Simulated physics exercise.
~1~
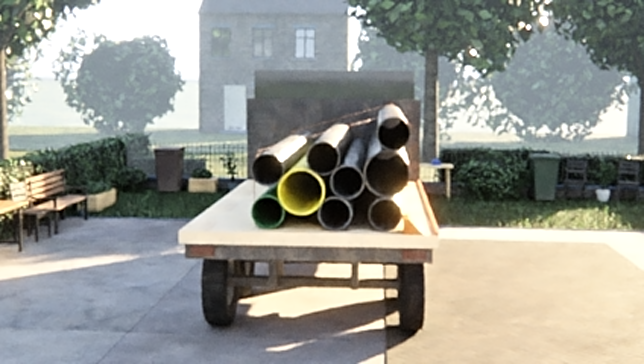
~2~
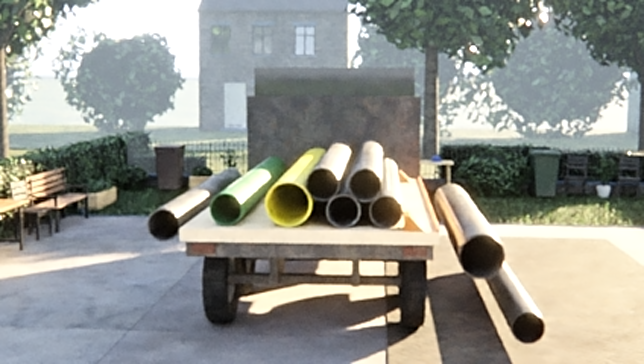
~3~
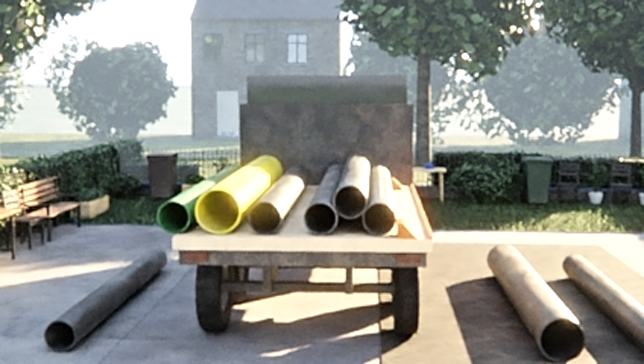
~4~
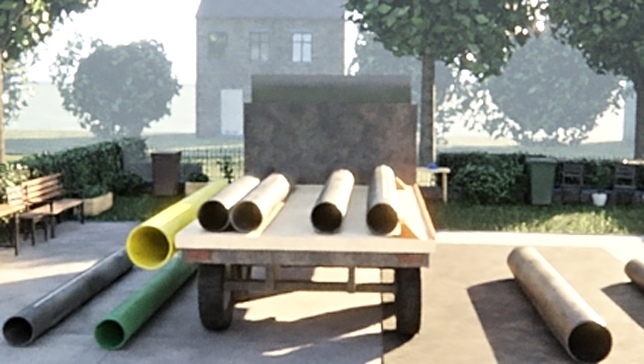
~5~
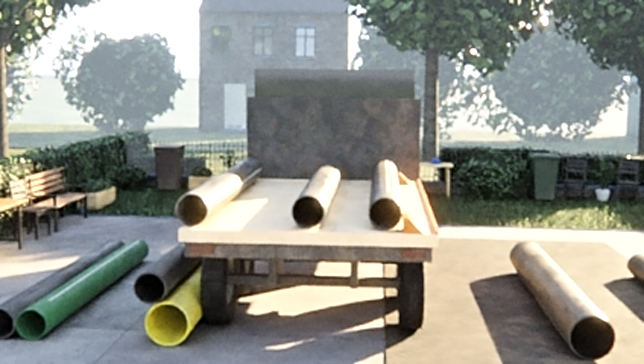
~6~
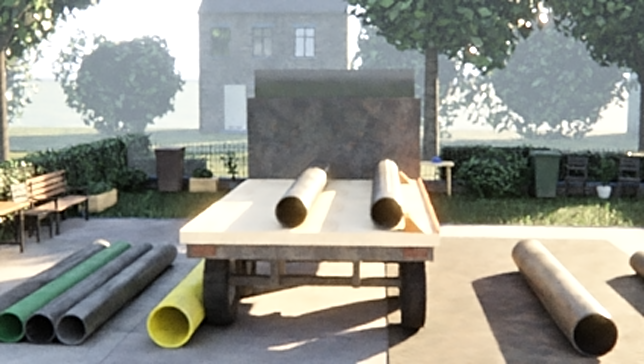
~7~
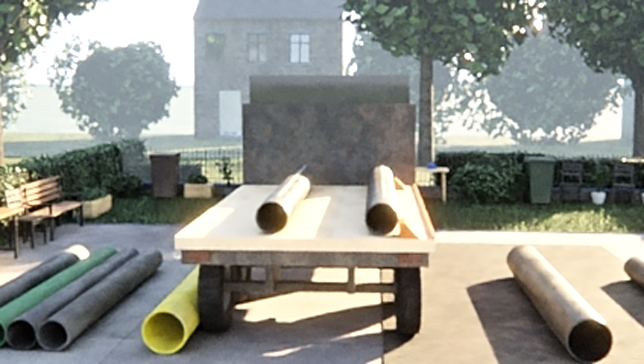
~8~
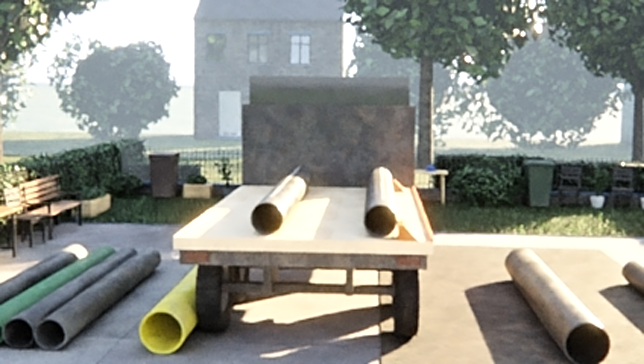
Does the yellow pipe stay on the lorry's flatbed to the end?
No, the yellow pipe rolls over the left edge and ends up on the ground beside the wheel, with the green one also on the ground farther left.
A stack of dark pipes, with one green and one yellow among them, collapses and spreads across the flatbed of a parked lorry seen from behind. Two dark pipes tumble off the right side while another goes over the left. The green and yellow pipes roll left, and green reaches the ground before yellow drops over the same edge. More dark pipes follow them down on the left. At the end, two dark pipes lie still on the deck, yellow rests beside the left wheel, and green lies among dark pipes farther left.
